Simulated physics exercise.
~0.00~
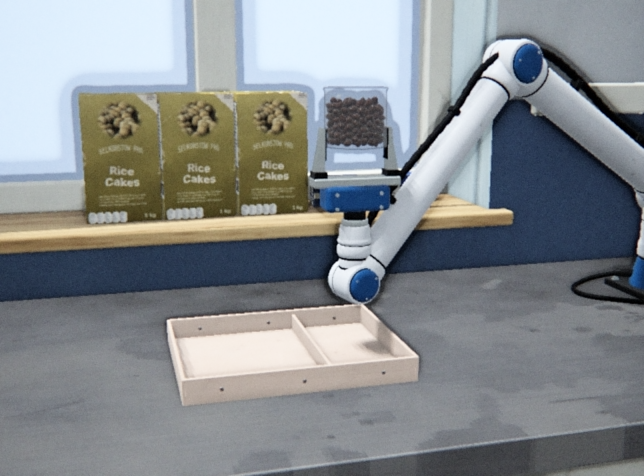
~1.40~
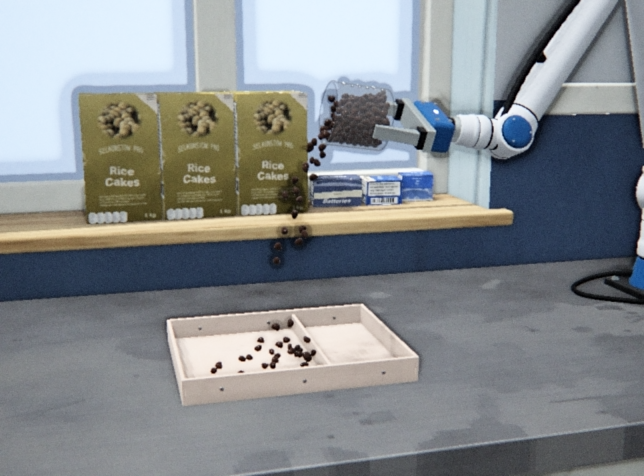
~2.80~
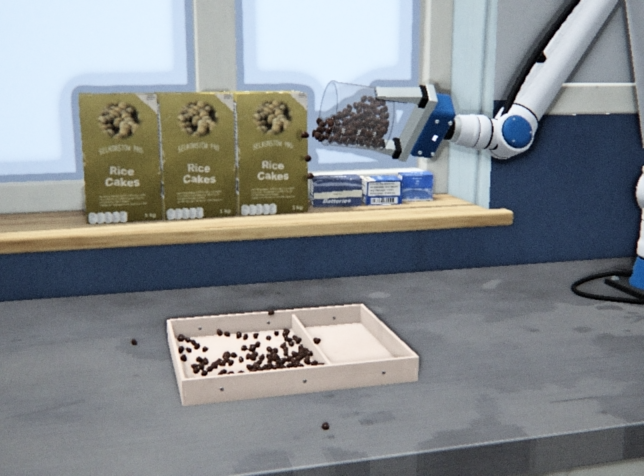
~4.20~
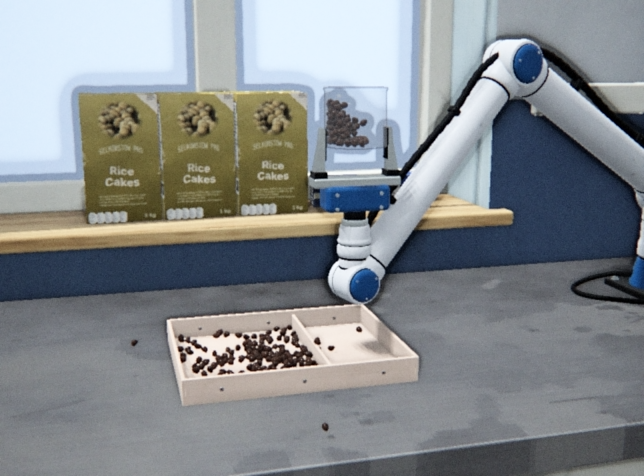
A white and blue robot arm holds a clear tumbler of dark brown dried beans upright above a grey table, seen from the front and slightly above. Behind it, three green rice cake boxes stand on a wooden windowsill, and a pale, divided tray rests on the table. The arm tips the tumbler onto its side toward the left, and beans spill down into the tray. They spread mostly across its left part, while a few stray onto the table. Finally the arm stands the tumbler upright again, still partly filled, with the tray unmoved.
